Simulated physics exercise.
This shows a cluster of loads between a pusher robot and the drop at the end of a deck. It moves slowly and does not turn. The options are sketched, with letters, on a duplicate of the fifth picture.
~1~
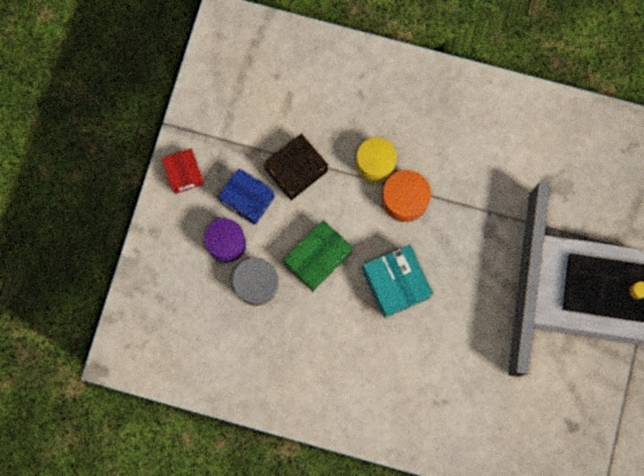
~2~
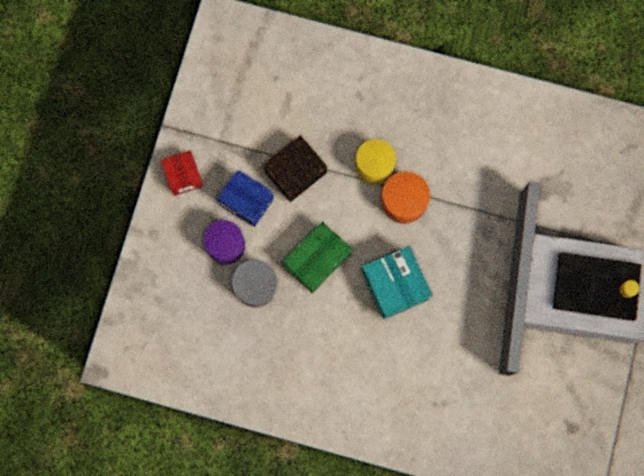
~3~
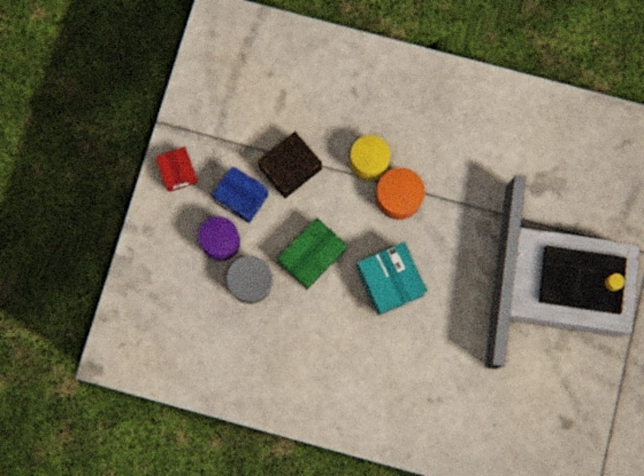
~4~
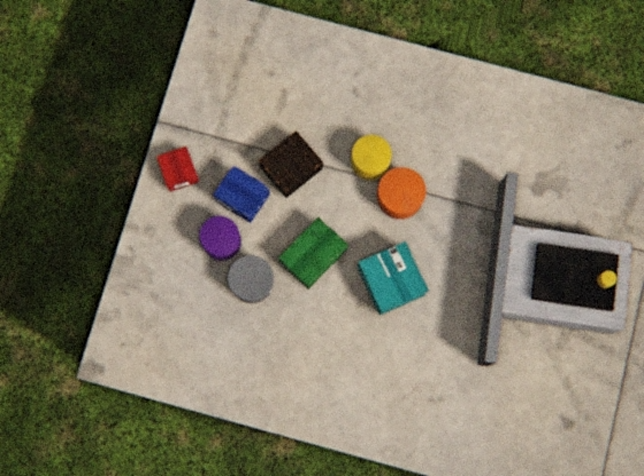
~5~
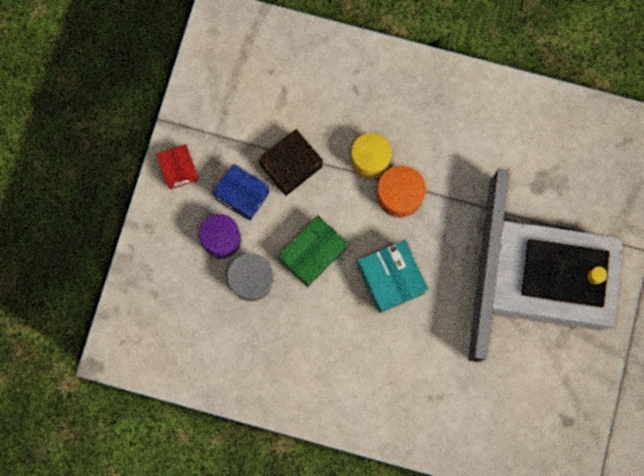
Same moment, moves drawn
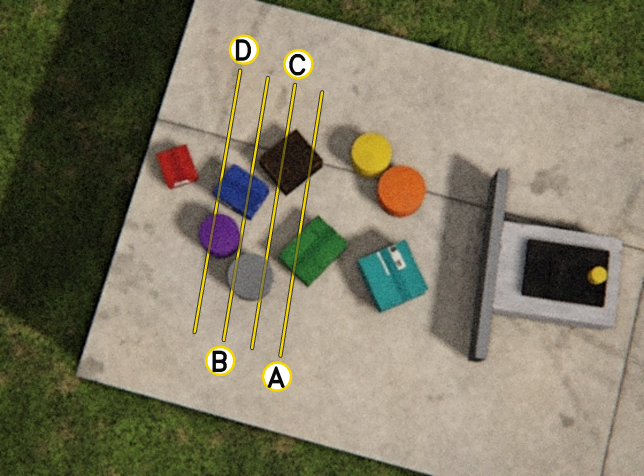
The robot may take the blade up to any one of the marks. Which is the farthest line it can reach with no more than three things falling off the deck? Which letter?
Up to line D.
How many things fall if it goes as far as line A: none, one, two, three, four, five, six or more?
By then, none.
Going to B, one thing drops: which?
The red parcel goes over.
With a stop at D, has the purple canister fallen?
Yes.
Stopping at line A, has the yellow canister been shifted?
By then, yes.
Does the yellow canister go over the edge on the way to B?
By then, no.
On the marked copy, A at (302, 221); B at (246, 206); C at (274, 213); D at (218, 198).
With D. Early on, robot (460, 245); yellow canister (357, 148); orange canister (369, 188).
Further on, robot (360, 217); red parcel (157, 165); purple canister (173, 227).
At the end, robot (285, 197); purple canister over the edge; blue parcel over the edge; three fallen.
As for the rest, A is within the limit but short; B is within the limit but short; C is within the limit but short.
